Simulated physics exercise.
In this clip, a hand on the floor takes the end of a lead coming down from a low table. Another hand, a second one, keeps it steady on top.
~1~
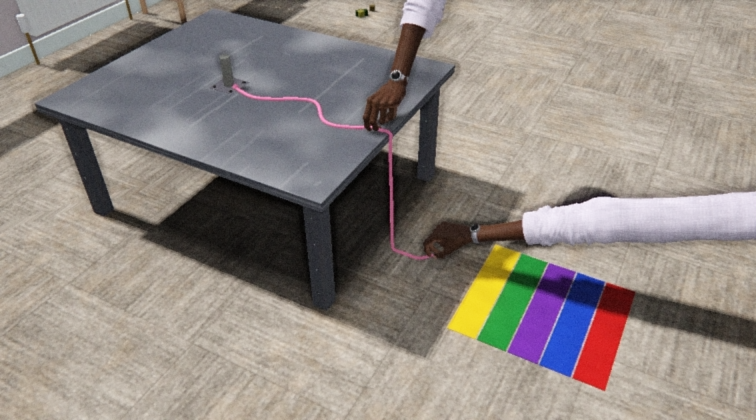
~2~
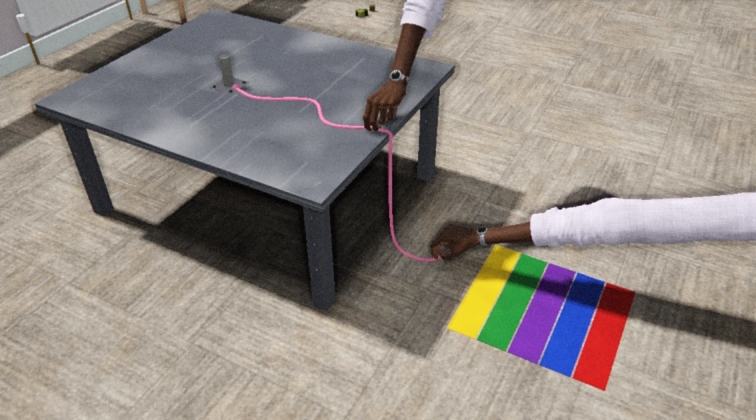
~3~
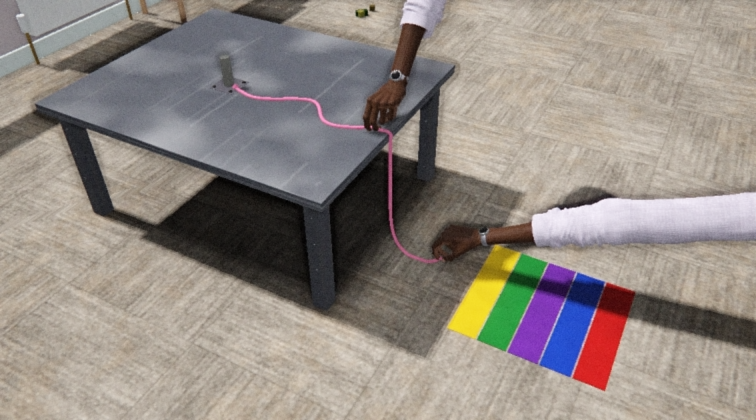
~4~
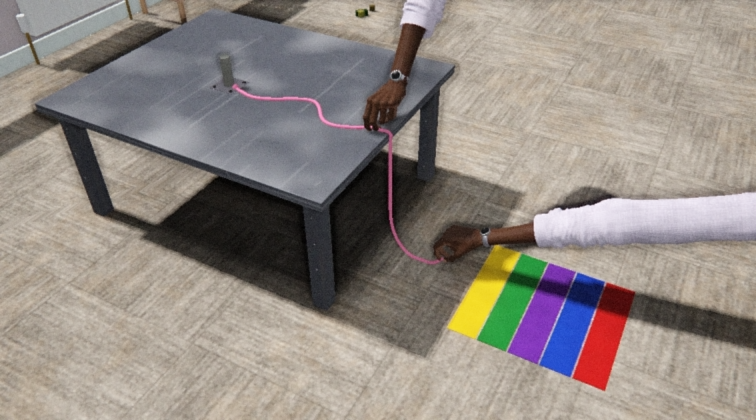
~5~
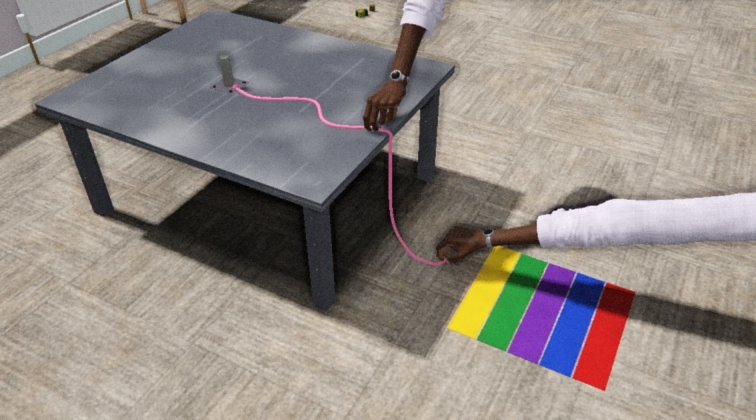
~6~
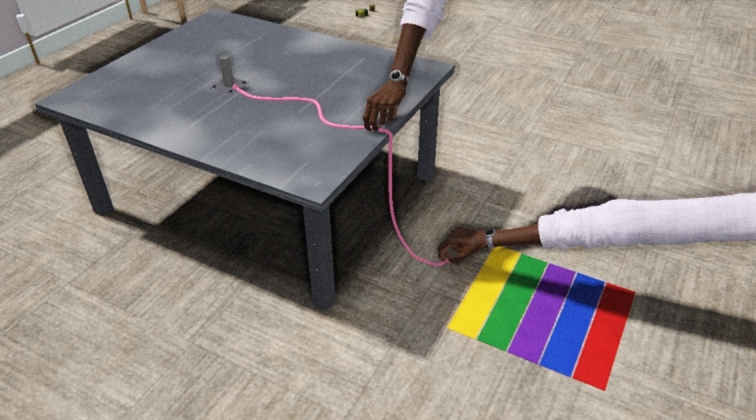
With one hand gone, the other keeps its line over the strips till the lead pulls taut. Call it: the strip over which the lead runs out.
Purple.
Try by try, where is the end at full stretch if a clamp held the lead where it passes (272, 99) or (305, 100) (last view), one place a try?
Per try (px, approx.): (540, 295), (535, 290).
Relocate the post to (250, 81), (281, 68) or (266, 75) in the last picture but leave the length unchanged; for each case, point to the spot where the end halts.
Roughly (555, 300), (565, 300) and (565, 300), try by try.
Soon after, end near (497, 278); over yellow.
Then, end near (525, 288); over green.
At full stretch, end near (543, 294); over purple. It halts on the purple strip.
